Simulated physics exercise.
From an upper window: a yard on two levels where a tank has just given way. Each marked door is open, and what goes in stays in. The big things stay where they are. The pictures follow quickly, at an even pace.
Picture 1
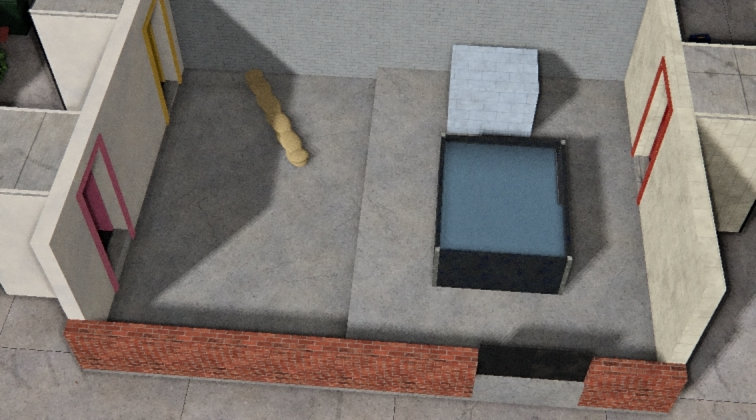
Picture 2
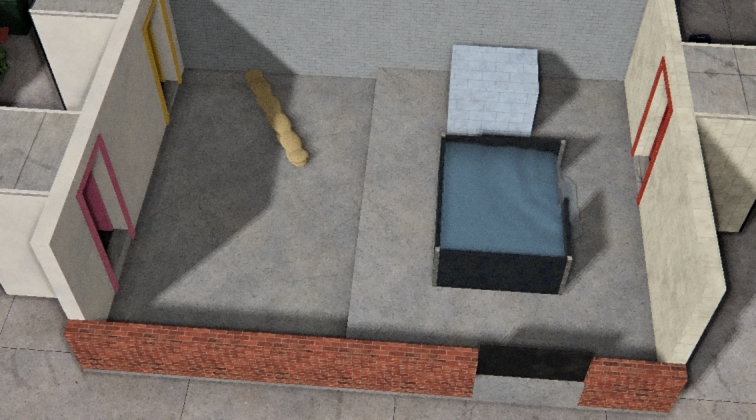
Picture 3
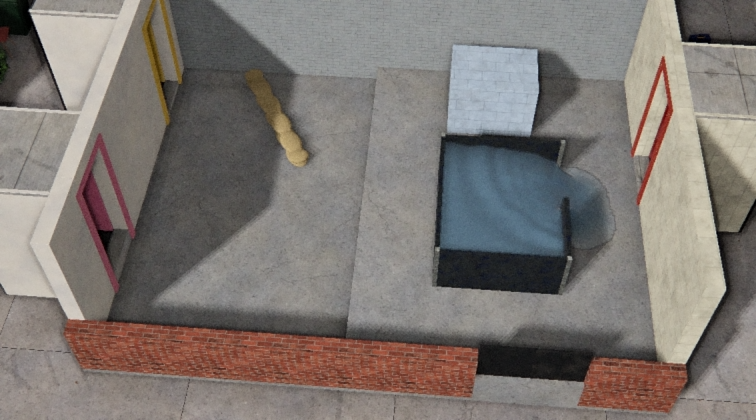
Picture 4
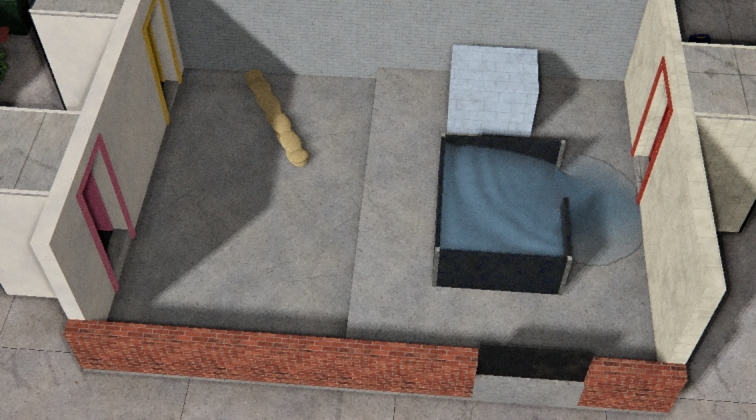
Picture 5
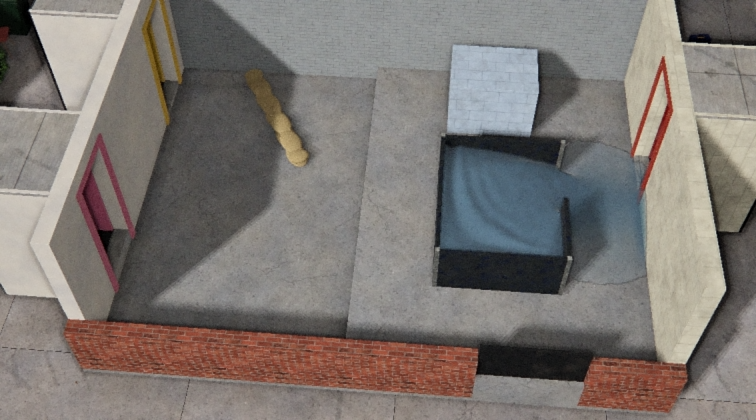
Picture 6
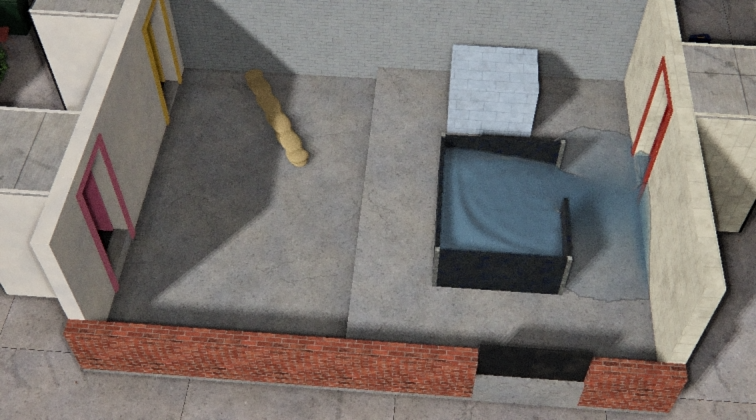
A dark-sided tank of blue water stands in the right part of a grey, two-level walled yard, seen steadily from above. A pale block sits behind it, a tan knobbly object lies to the left, pink and yellow doorways open at left, a red one at right, and a low brick wall runs along the near side. Water pours through a gap in the tank's right side, fans across the floor, reaches the right wall and spreads along it.
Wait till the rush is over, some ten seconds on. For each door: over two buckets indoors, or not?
In the end: The yellow door admits no more than that; the red door lets in a lot; the pink door admits no more than that.
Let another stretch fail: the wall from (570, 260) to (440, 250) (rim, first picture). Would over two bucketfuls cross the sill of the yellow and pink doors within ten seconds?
The yellow door passes that mark, the pink door is under.
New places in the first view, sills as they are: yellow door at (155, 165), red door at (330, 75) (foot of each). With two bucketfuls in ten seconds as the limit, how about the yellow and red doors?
Then: The yellow one takes less, the red one lets more in.
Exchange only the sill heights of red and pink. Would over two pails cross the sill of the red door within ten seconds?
One by one: The red door passes that mark.
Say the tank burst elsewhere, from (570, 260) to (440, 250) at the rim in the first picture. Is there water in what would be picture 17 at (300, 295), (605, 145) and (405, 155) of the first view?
In turn: Covered, clear, no water.
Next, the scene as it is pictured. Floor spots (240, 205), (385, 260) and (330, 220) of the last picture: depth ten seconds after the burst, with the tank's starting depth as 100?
Roughly 6, 2 and 4 per cent, in turn.
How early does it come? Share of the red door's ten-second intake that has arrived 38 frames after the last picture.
Near 90 in a hundred.
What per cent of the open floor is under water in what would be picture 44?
About 70 per cent.
A moment on, water covers 15 % of the floor; the yellow door not reached, the red door far over two buckets in, the pink door not reached.
Next, water covers 20 % of the floor; the yellow door not reached, the red door far over two buckets in, the pink door not reached.
Then, water covers 35 % of the floor; the yellow door not reached, the red door far over two buckets in, the pink door not reached.
Later, water covers 70 % of the floor; the yellow door wet at the sill, nothing in, the red door far over two buckets in, the pink door wet at the sill, nothing in.
In the end, water covers 90 % of the floor; the yellow door wet at the sill, nothing in, the red door far over two buckets in, the pink door wet at the sill, nothing in.
